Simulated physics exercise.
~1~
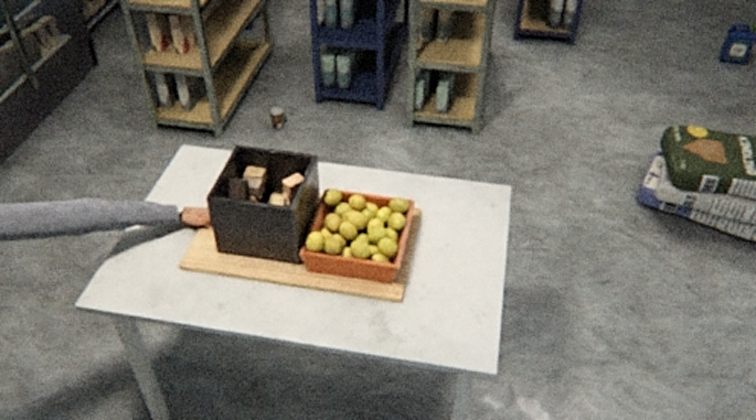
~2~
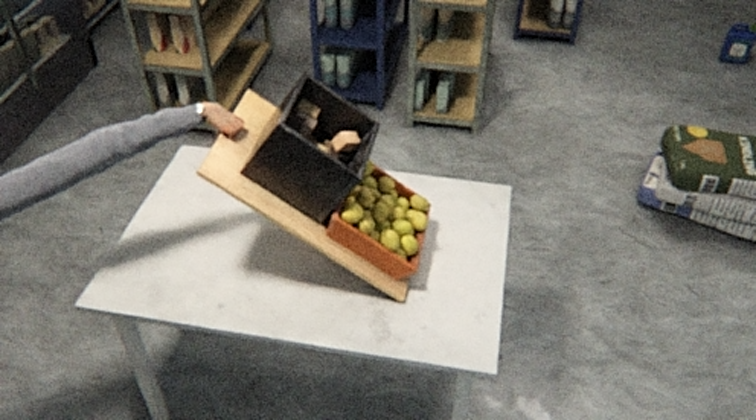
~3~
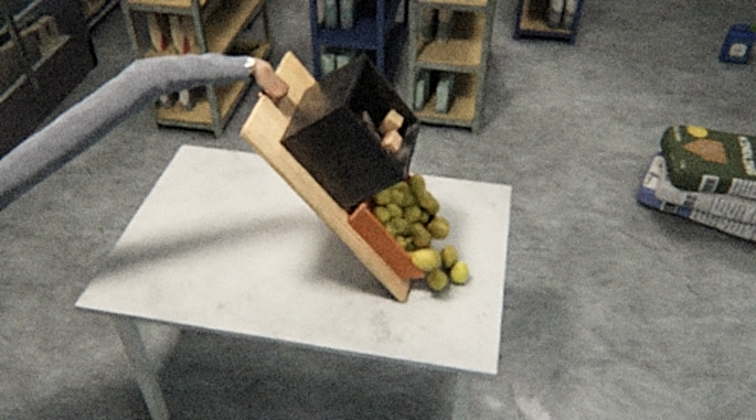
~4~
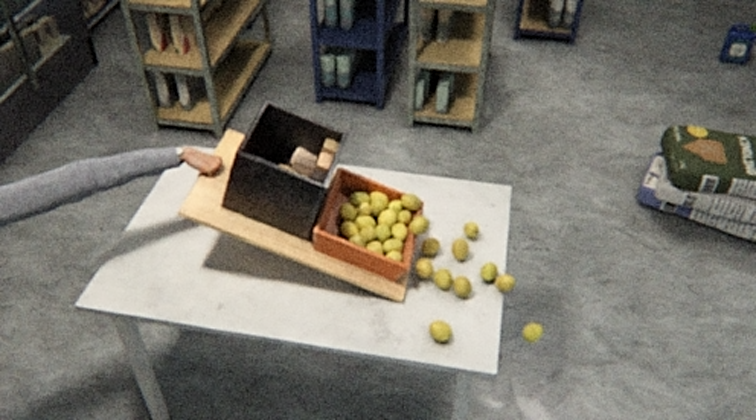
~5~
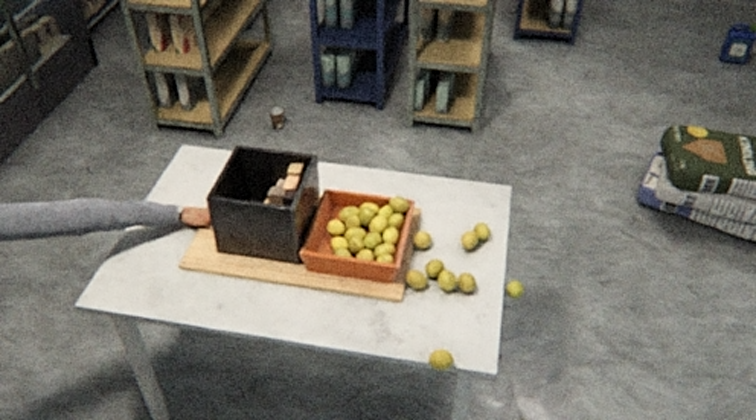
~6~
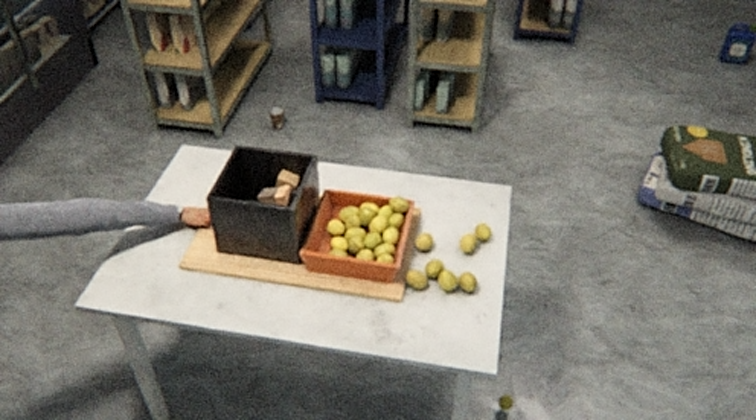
A hand tilts a wooden board carrying a black tray of wooden blocks and, to its right, an orange tray of yellow-green lemons, on a white table in a storeroom seen from above. Shelves stand behind and sacks lie on the floor at right. Reaching from the left, the hand raises the board's left end steeply, and lemons tumble over the orange tray's right side while the blocks stay in. The hand lowers the board flat as lemons roll across the table, some dropping off. Finally, most lemons remain in their tray, with several resting on the tabletop.
